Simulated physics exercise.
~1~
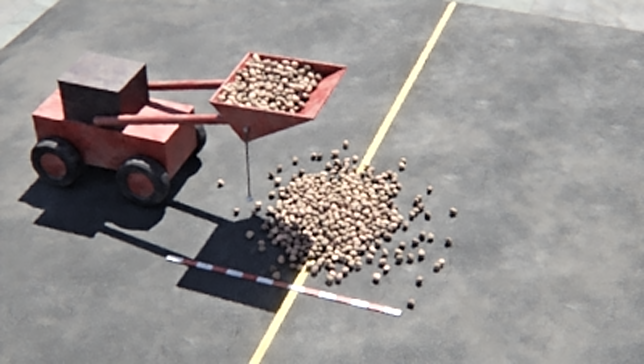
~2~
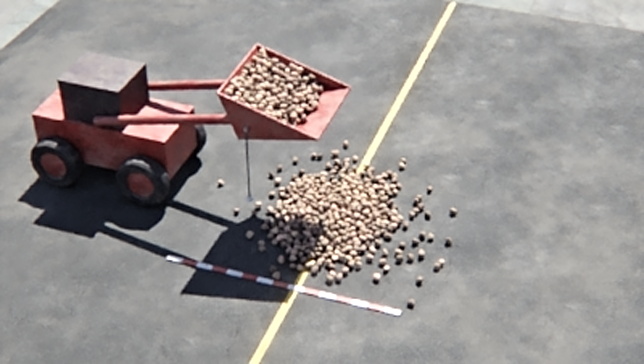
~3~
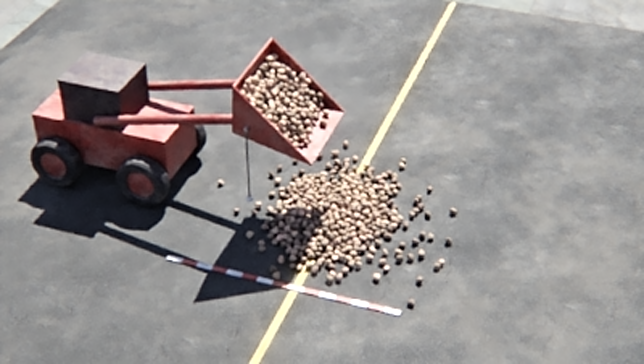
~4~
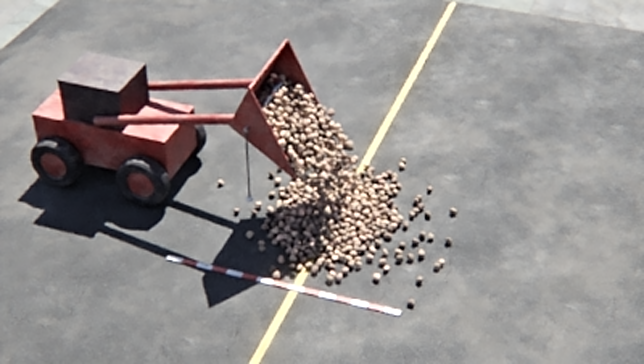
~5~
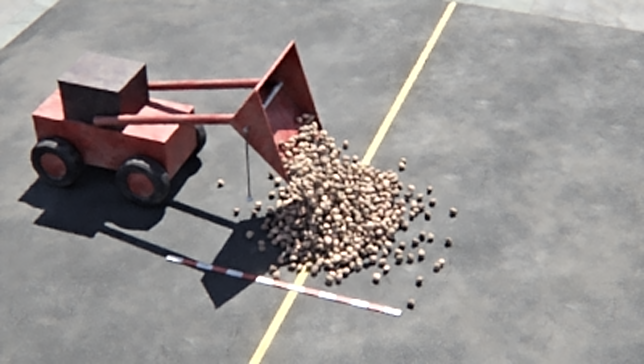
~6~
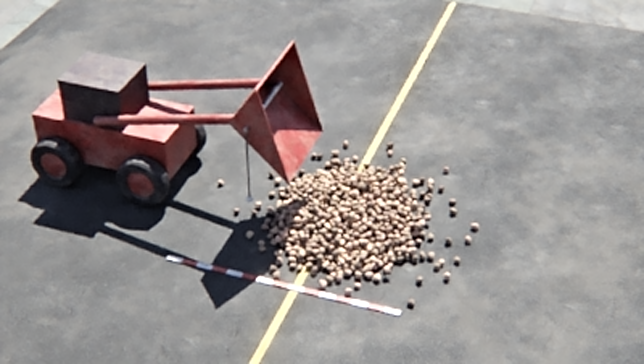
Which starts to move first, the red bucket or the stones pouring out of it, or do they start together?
The red bucket starts first, tipping forward while the stones still sit inside it. The stones only pour out later, once the bucket is tilted steeply.
